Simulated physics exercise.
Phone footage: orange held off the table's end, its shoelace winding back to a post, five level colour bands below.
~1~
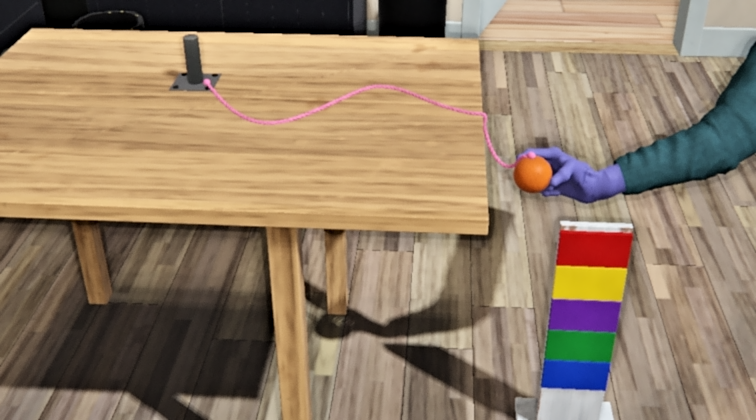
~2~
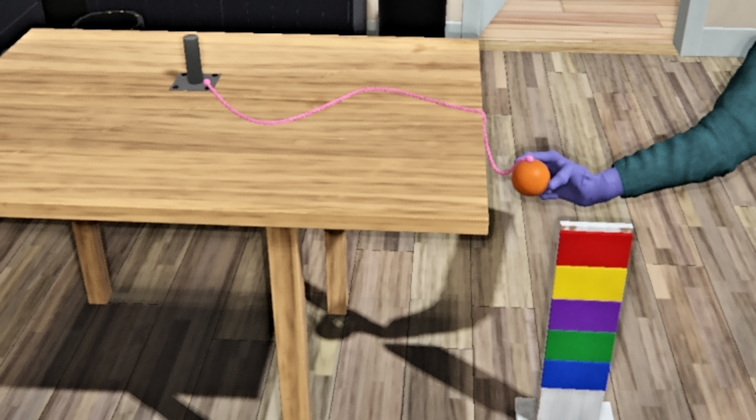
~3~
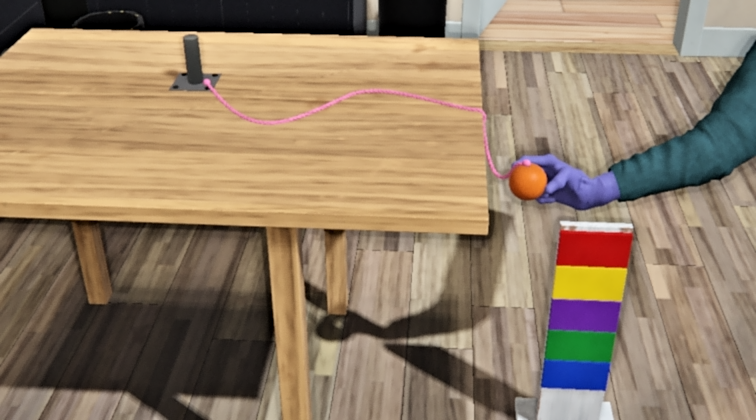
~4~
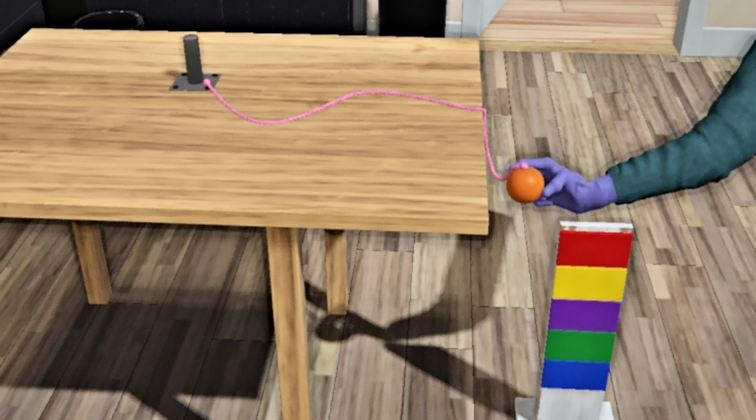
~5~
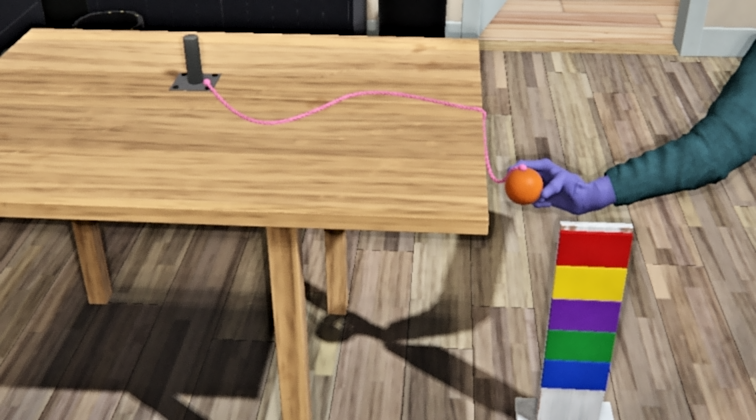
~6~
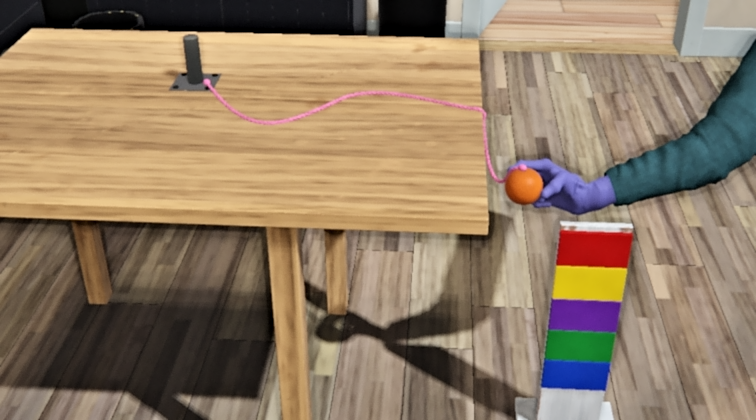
In a room with a wooden floor, a purple-gloved hand holds an orange ball tied to a pink cord from a post on a table, lowering it slightly leftward, then keeping it nearly still above a colour-banded board.
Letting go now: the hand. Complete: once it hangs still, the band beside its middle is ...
... Purple.
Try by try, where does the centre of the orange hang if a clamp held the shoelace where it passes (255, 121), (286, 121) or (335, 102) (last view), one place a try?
It comes to rest around (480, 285), (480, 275) and (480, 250) respectively.
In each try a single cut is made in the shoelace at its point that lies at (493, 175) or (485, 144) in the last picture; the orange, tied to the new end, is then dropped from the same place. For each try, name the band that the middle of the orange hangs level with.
One after the other: Yellow; red.
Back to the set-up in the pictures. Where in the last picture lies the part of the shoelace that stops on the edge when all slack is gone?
Approx. (419, 98).
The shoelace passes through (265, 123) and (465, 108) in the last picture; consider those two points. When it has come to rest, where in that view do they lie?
At (317, 97) for the first, at (481, 174) for the second.
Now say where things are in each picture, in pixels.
Orange (533, 174); red (594, 251); yellow (589, 285); purple (584, 317); green (580, 347); blue (576, 376), in the first frame.
Orange (531, 178); shoelace through (219, 97) (272, 123) (343, 98) (418, 97) (484, 131), in the second frame.
Orange (528, 182), in the third frame.
Orange (525, 185); shoelace through (219, 97) (272, 123) (343, 98) (423, 99) (485, 138), in the fourth frame.
Orange (524, 187), in the fifth frame.
Orange (524, 187); shoelace through (219, 97) (272, 123) (343, 98) (425, 99) (485, 139), in the sixth frame.
A little later, orange near (480, 282); level with yellow.
Next, orange near (450, 296); level with purple.
When it is over, orange near (473, 301); level with purple. The shoelace holds its middle at purple.
